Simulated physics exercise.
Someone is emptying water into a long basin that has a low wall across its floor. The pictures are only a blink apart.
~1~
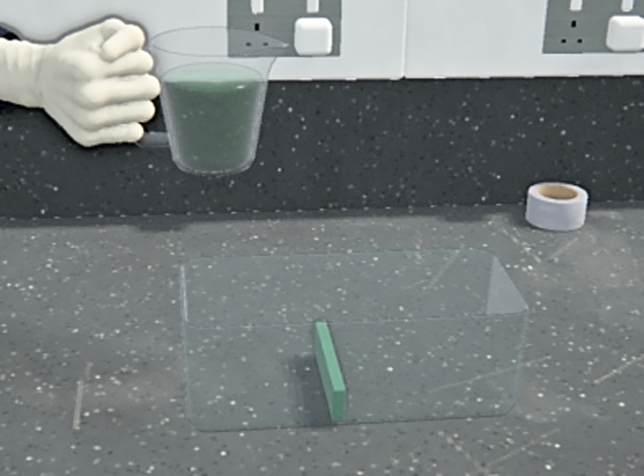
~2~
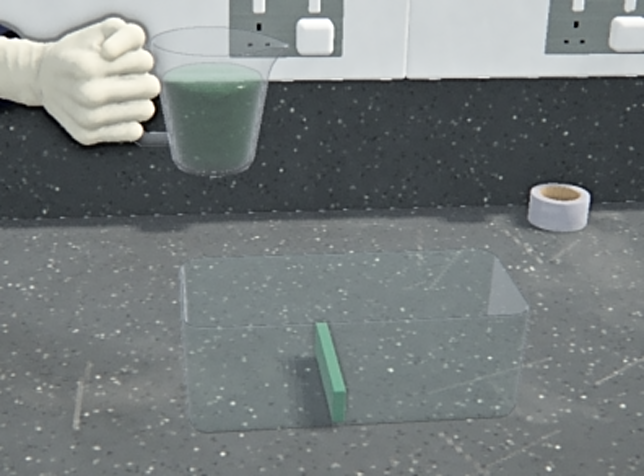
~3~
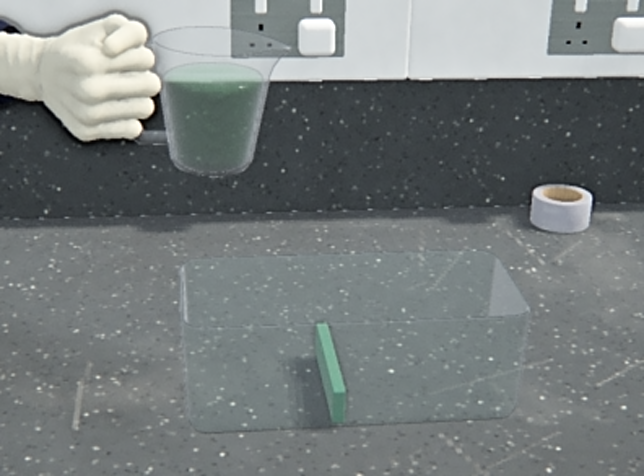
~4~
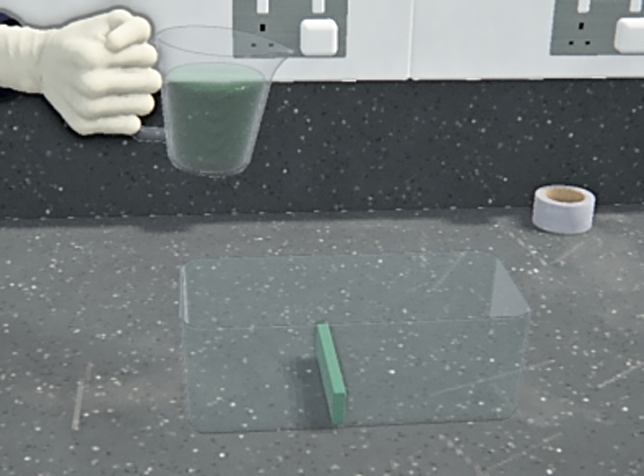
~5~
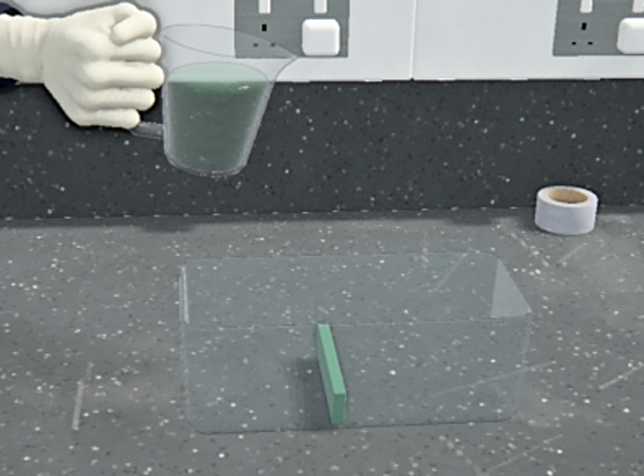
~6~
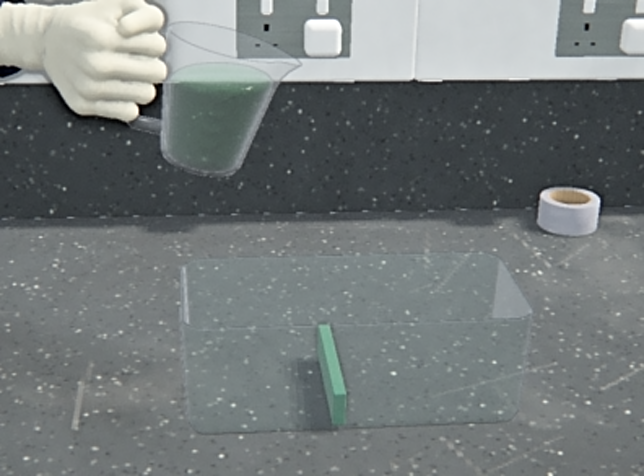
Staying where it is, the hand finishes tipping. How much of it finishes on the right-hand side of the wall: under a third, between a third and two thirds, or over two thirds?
The share that settles right of the wall is larger than two thirds, as I see it.
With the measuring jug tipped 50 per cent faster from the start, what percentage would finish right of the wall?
Near 60 %.
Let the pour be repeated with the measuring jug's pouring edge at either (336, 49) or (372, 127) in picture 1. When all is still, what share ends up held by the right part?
In order, roughly 85 percent and 90 percent.
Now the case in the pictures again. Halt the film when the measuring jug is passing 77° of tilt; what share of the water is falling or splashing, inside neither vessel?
It's about 25 per cent.
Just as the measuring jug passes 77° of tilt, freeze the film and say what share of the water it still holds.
75 per cent, roughly.
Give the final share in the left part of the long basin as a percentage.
Share approx. 20 per cent.
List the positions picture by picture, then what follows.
In the first picture, it leans 0°; its right rim is at (289, 43); the water meets the walls at (160, 75) and (263, 73); the long basin's rim runs from (181, 293) to (511, 280); the wall's top is at (329, 356).
In the second picture, it leans 1°; its right rim is at (290, 44); the water meets the walls at (161, 75) and (263, 74).
In the third picture, it leans 2°; its right rim is at (291, 46); the water meets the walls at (161, 73) and (265, 74).
In the fourth picture, it leans 5°; its right rim is at (295, 50); the water meets the walls at (163, 73) and (267, 75).
In the fifth picture, it leans 9°; its right rim is at (298, 55); the water meets the walls at (166, 74) and (270, 74).
In the sixth picture, it leans 14°; its right rim is at (303, 62); the water meets the walls at (167, 75) and (275, 76).
A moment on, the measuring jug is tipped on its side and 73 per cent is still to pour, 0 is left of the wall and 3 right of it.
Next, the measuring jug is tipped right over and 7 per cent is still to pour, 6 is left of the wall and 67 right of it.
Then the measuring jug is tipped right over and 0 per cent is still to pour, 20 is left of the wall and 78 right of it.
Later the measuring jug is tipped right over and 0 per cent is still to pour, 20 is left of the wall and 78 right of it.
Finally, 20 per cent lies left of the wall, 78 right of it and 2 outside.
